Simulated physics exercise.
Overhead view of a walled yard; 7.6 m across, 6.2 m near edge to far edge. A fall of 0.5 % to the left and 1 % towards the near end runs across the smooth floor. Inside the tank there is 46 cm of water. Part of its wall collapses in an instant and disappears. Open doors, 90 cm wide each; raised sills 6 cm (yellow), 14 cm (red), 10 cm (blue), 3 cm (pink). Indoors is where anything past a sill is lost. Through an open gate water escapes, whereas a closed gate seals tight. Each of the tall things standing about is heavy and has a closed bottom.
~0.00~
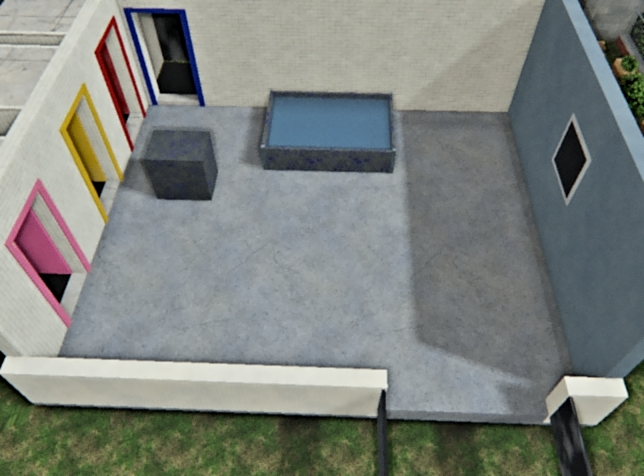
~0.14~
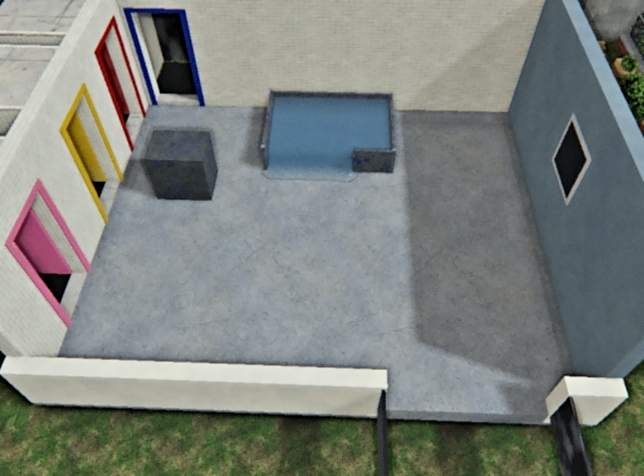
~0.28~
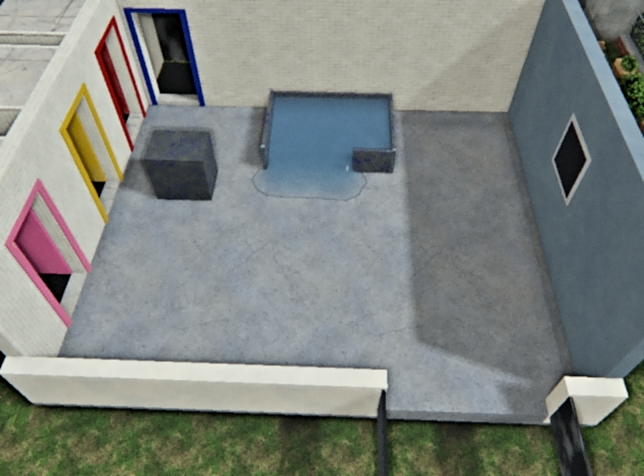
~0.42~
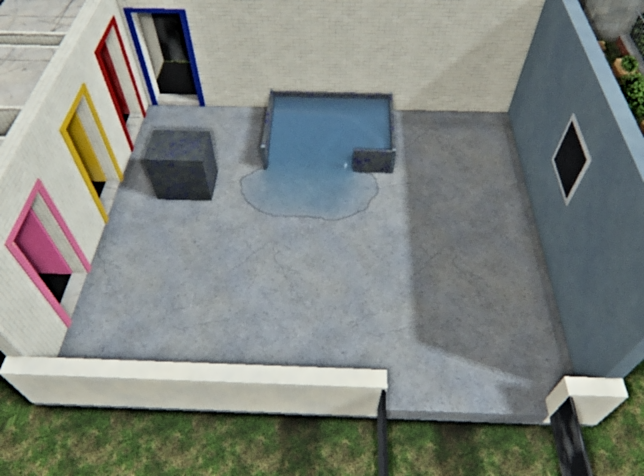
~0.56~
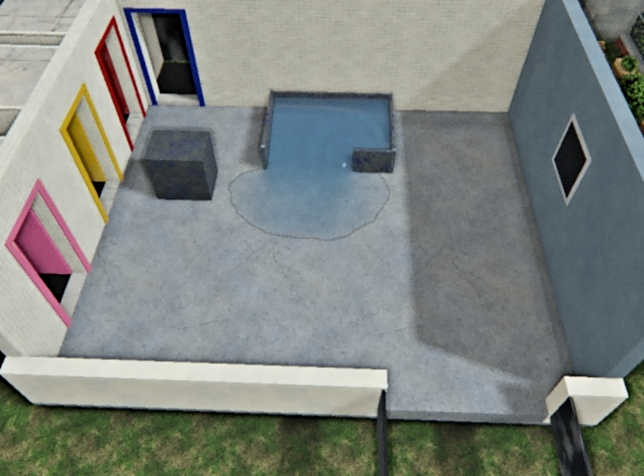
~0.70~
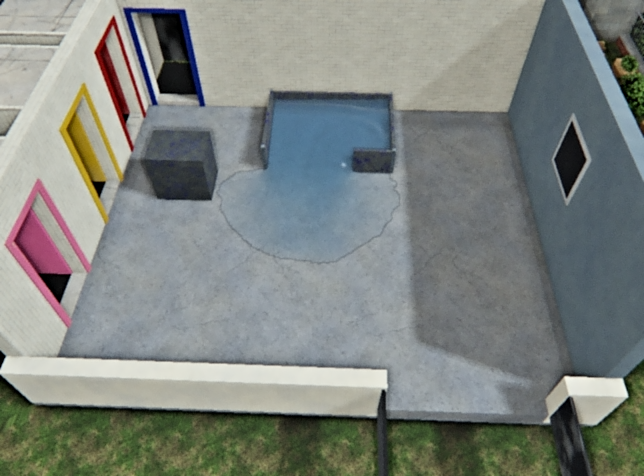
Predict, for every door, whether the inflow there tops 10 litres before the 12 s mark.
Prediction: At the yellow door it falls short of 10 litres; at the red door it falls short of 10 litres; at the blue door it falls short of 10 litres; at the pink door it tops 10 litres.
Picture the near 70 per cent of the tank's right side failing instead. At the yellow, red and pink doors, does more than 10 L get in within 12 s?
Yellow short, red short, pink short.
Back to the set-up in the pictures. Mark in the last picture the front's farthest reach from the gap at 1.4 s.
Location: Approx. (275, 365) in the last view.
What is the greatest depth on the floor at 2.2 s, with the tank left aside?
Max around 22 cm.
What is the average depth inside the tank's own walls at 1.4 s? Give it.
I'd put the average depth near 27 cm.
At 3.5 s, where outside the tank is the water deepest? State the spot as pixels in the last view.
Location: Approx. (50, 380).
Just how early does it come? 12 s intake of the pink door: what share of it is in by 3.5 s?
About 5 per cent.
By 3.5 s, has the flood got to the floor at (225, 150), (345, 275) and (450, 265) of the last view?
The first point is not yet hit, the second is awash and the third is not yet hit.
After 1.4 s water covers 25 % of the floor and is deepest (22 cm) near (294, 178); yellow door not reached, red door not reached, blue door not reached, pink door not reached.
After 2.2 s water covers 40 % of the floor and is deepest (22 cm) near (223, 387); yellow door not reached, red door not reached, blue door not reached, pink door not reached.
After 3.5 s water covers 45 % of the floor and is deepest (28 cm) near (50, 380); yellow door not reached, red door not reached, blue door not reached, pink door 7 cm at the sill, 8 L in.
After 7.0 s water covers 55 % of the floor and is deepest (11 cm) near (50, 380); yellow door 5 cm at the sill, 0 L in, red door not reached, blue door not reached, pink door 8 cm at the sill, 74 L in.
After 12.0 s water covers 70 % of the floor and is deepest (8 cm) near (50, 380); yellow door 4 cm at the sill, 0 L in, red door 4 cm at the sill, 0 L in, blue door 4 cm at the sill, 0 L in, pink door 6 cm at the sill, 127 L in.
